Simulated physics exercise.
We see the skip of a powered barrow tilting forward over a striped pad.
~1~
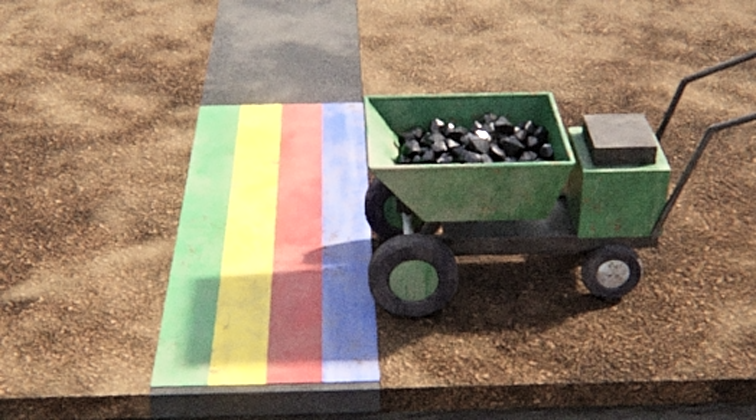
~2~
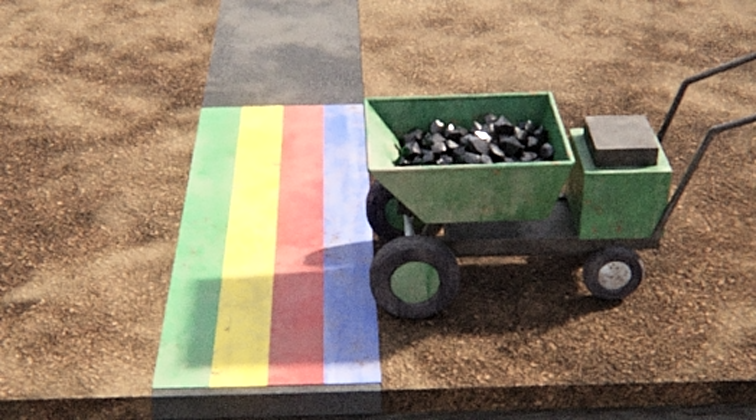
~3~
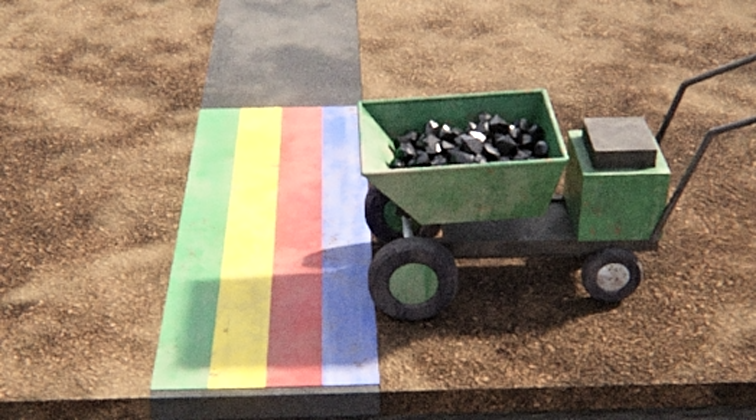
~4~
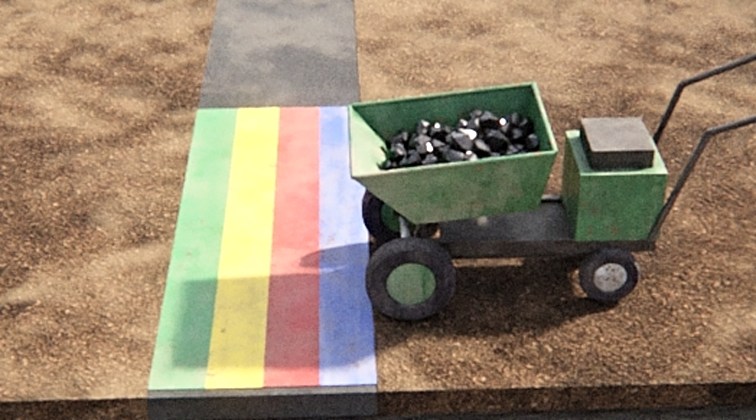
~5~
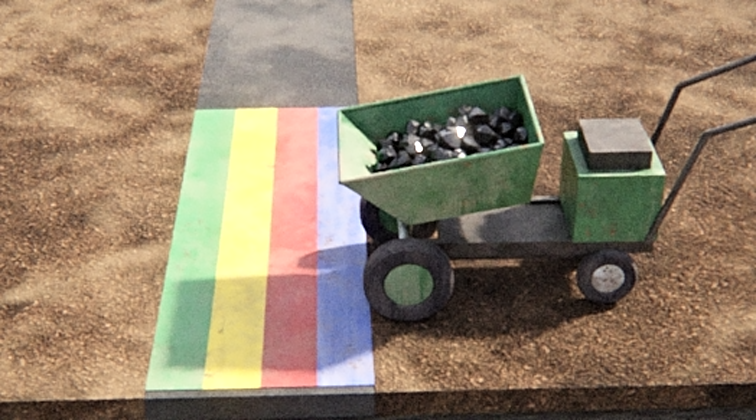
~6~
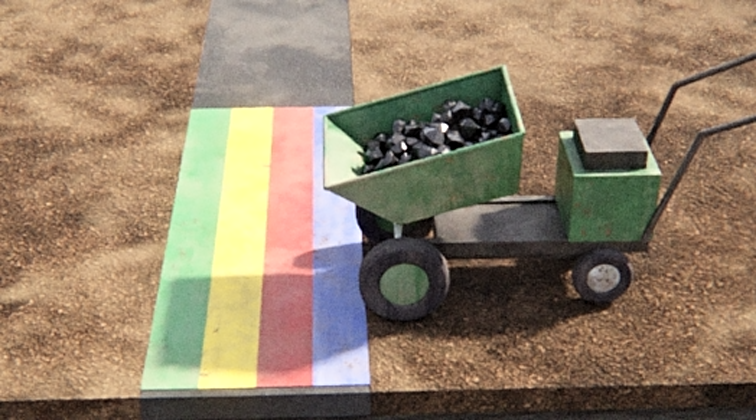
A green skip full of black lumps tilts on a small wheeled barrow standing on brown, gritty ground, seen from above and to the side. Left of it lies a pad striped green, yellow, red and blue, with grey paving behind. The skip starts level, then its left lip lowers and shifts left over the blue stripe as its right end rises, while the view drifts very slightly.
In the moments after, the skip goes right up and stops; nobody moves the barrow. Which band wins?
Most covered: The yellow band.
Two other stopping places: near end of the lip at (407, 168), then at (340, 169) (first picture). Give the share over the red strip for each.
About 40 and 0 per cent.
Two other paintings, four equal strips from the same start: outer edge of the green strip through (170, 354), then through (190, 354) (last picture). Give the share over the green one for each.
About 30 and 30 per cent.
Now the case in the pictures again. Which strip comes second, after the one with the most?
The runner-up: The green one.
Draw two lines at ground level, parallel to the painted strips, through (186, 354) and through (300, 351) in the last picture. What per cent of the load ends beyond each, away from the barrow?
First some 20, then 80 per cent.
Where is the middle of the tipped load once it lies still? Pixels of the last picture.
Roughly at (224, 278).
Soon, skip tipped steeply; all in the skip.
A while on, skip tipped steeply; most in the skip; a stray few over the red strip; a small part over the yellow strip; a stray few over the green strip; a stray few falling.
Towards the end, skip tipped right over; about a quarter in the skip; a small part over the red strip; about a third over the yellow strip; about a quarter over the green strip; a small part off the paint.
Finally, skip tipped right over; about a quarter in the skip; none over the blue strip; a small part over the red strip; about a third over the yellow strip; about a quarter over the green strip; a small part off the paint.
